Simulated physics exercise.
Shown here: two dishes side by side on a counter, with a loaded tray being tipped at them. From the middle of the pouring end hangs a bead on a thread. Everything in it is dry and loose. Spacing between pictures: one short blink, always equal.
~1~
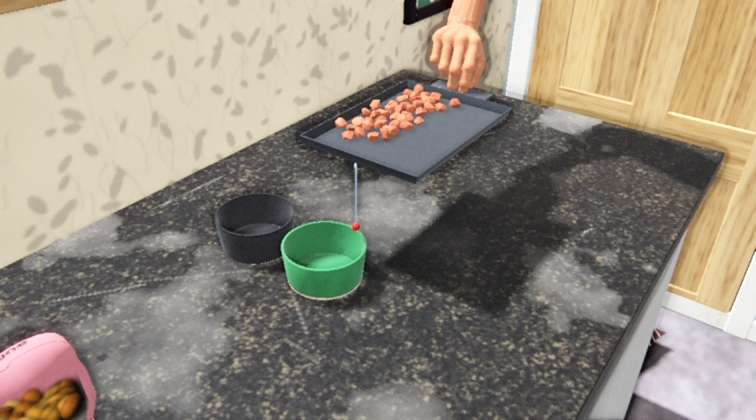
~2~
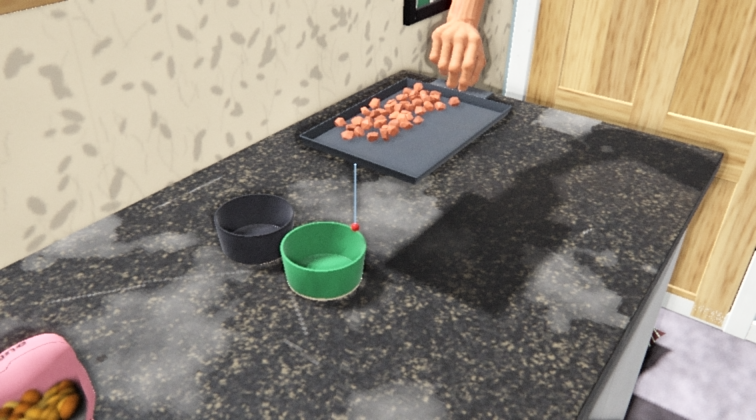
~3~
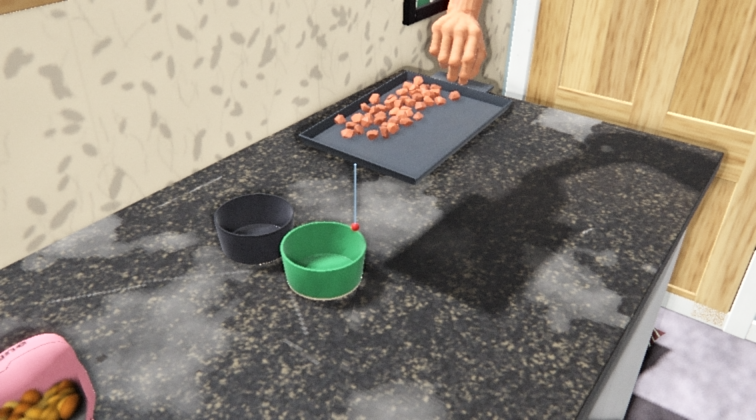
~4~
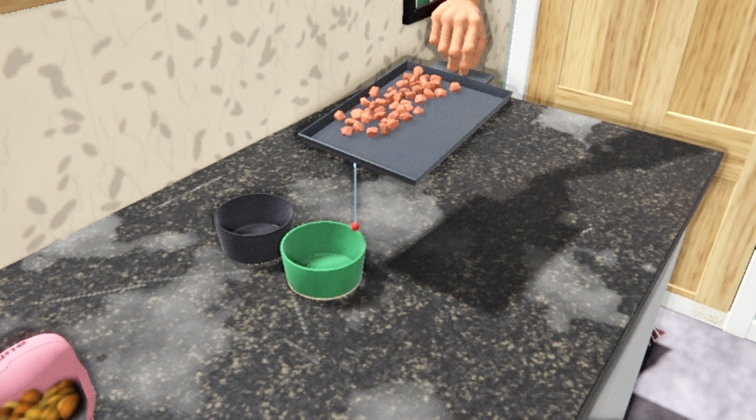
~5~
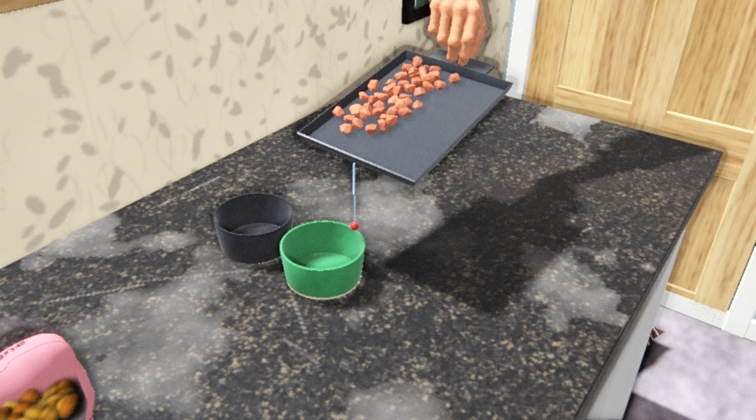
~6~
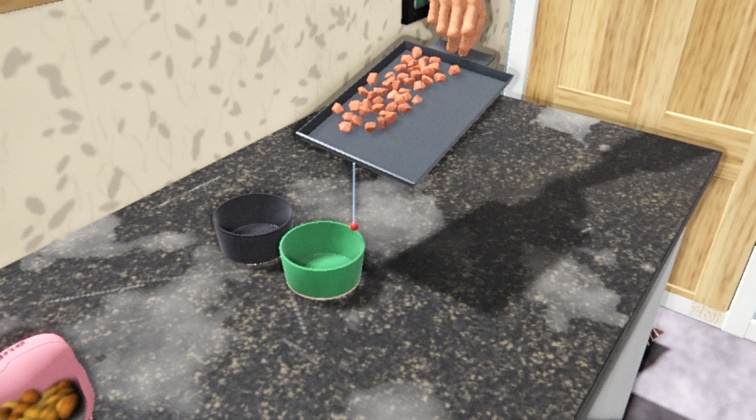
A hand gradually lifts the far end of a dark tray holding reddish chunks.
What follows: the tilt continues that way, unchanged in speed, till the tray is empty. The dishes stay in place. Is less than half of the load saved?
Yes, less than half is saved.
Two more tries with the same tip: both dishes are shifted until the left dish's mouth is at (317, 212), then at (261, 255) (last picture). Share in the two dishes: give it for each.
You'd get 20 in a hundred first and 20 in a hundred after that.
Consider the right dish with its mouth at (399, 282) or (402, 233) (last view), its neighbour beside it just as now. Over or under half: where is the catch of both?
Try 1: The greater share; try 2: A lesser share.
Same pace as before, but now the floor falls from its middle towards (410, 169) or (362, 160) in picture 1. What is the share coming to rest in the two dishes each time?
That comes to 0 per cent the first time and 70 per cent the second.
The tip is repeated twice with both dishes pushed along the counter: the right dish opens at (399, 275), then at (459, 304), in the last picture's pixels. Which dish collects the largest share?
Result, try one: The dish further right; try two: The dish further left.
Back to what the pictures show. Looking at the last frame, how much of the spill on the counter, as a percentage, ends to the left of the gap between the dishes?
Some 10 %.
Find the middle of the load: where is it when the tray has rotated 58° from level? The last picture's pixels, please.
Around (377, 166).
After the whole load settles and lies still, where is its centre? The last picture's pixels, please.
I'd place the middle at about (370, 306).
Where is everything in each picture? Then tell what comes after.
In the first picture, corners of the pouring end near (305, 135) and (416, 174), level; middle of the load near (399, 110), bits of crushed brick; left dish near (228, 244); right dish near (297, 279); bead on its thread near (356, 227).
In the second picture, corners of the pouring end near (305, 135) and (415, 175), level; middle of the load near (398, 109).
In the third picture, corners of the pouring end near (304, 134) and (415, 175), tipped barely, lowest at the right corner; middle of the load near (398, 105).
In the fourth picture, corners of the pouring end near (304, 133) and (415, 177), tipped a little, lowest at the right corner; middle of the load near (398, 98).
In the fifth picture, corners of the pouring end near (302, 132) and (414, 178), tipped a little, lowest at the right corner; middle of the load near (397, 91).
In the sixth picture, corners of the pouring end near (302, 132) and (413, 180), tipped clearly, lowest at the right corner; middle of the load near (397, 86); left dish near (226, 244); right dish near (295, 279).
Shortly afterwards, tray tipped steeply; the bulk on the tray; near a quarter in the air.
Next, tray tipped right over; near a quarter in the right dish; near two thirds outside both; near a quarter in the air.
Some moments later, tray tipped past a quarter turn; near a quarter in the right dish; the bulk outside both.
In the end, tray tipped past a quarter turn; near a quarter in the right dish; none at all in the left dish; the bulk outside both.
